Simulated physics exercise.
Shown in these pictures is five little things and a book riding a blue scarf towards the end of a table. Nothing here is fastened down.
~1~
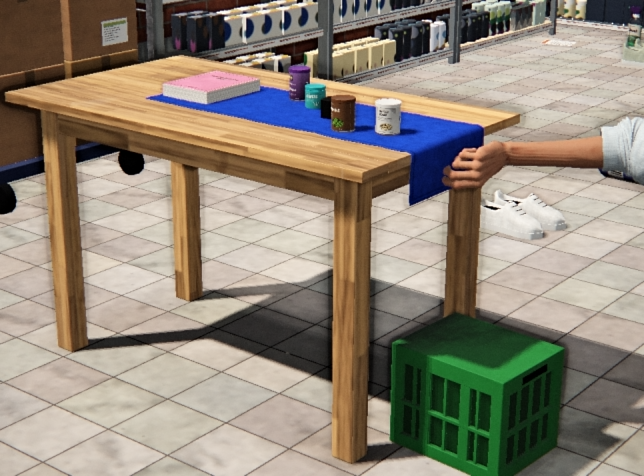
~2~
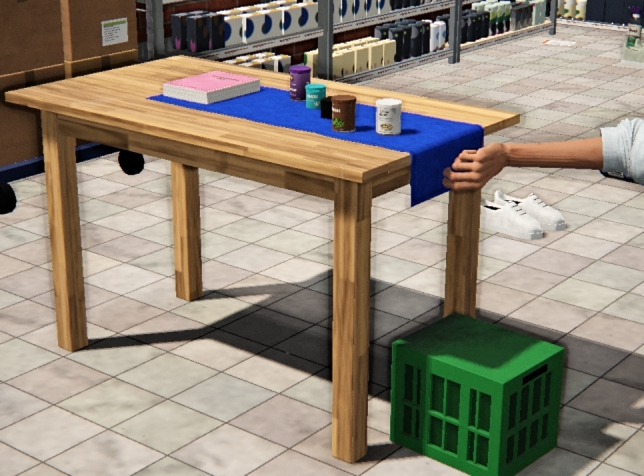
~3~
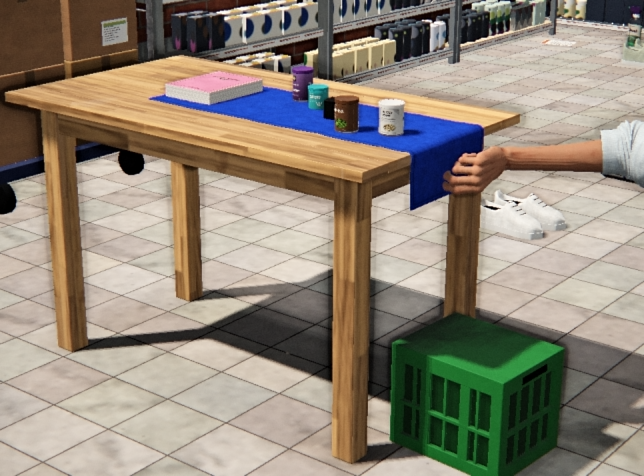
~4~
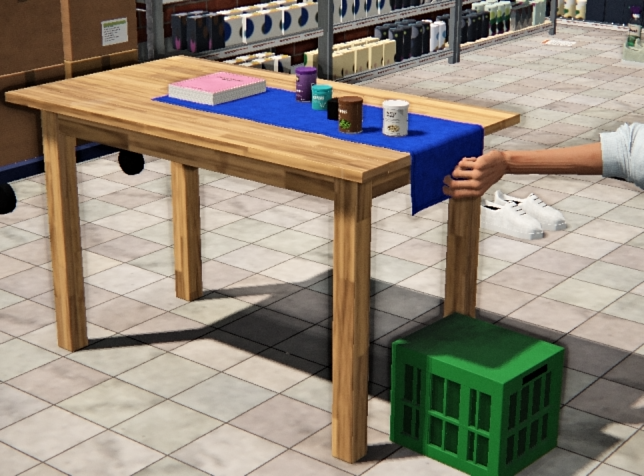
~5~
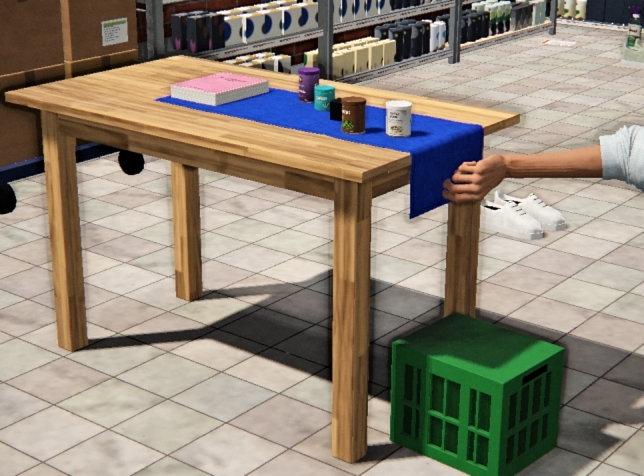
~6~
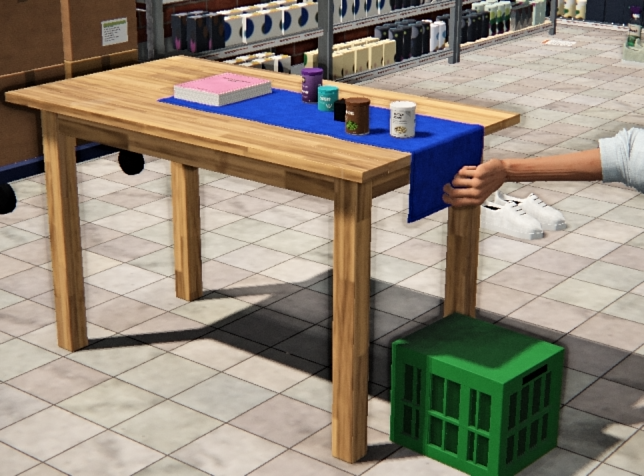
A hand slowly pulls a blue cloth down, drawing a book and small containers rightward.
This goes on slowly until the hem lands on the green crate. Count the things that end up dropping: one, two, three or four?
Yeah well, the pull sends off three pieces and stops there.
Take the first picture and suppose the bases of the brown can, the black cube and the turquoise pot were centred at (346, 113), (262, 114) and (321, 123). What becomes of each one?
Note - brown can lost, black cube retained, turquoise pot lost.
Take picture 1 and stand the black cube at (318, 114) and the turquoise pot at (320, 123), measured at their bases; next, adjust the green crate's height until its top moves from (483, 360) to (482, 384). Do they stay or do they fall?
Black cube is gone, turquoise pot is gone.
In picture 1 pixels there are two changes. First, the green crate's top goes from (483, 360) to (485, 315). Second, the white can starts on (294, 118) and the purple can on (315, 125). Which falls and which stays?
Observed: White can remains seated; purple can remains seated.
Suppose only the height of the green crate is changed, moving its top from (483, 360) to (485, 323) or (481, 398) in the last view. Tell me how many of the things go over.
The count comes out 2 and 4.
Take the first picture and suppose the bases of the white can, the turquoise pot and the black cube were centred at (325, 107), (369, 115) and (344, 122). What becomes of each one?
Of these three, the white can rides it out, the turquoise pot takes a tumble, the black cube takes a tumble.
Soon after, hem near (446, 261); white can gone.
After that, hem near (446, 309); white can and brown can gone.
In the end, hem on the crate; white can, brown can and black cube gone. It carries off three.
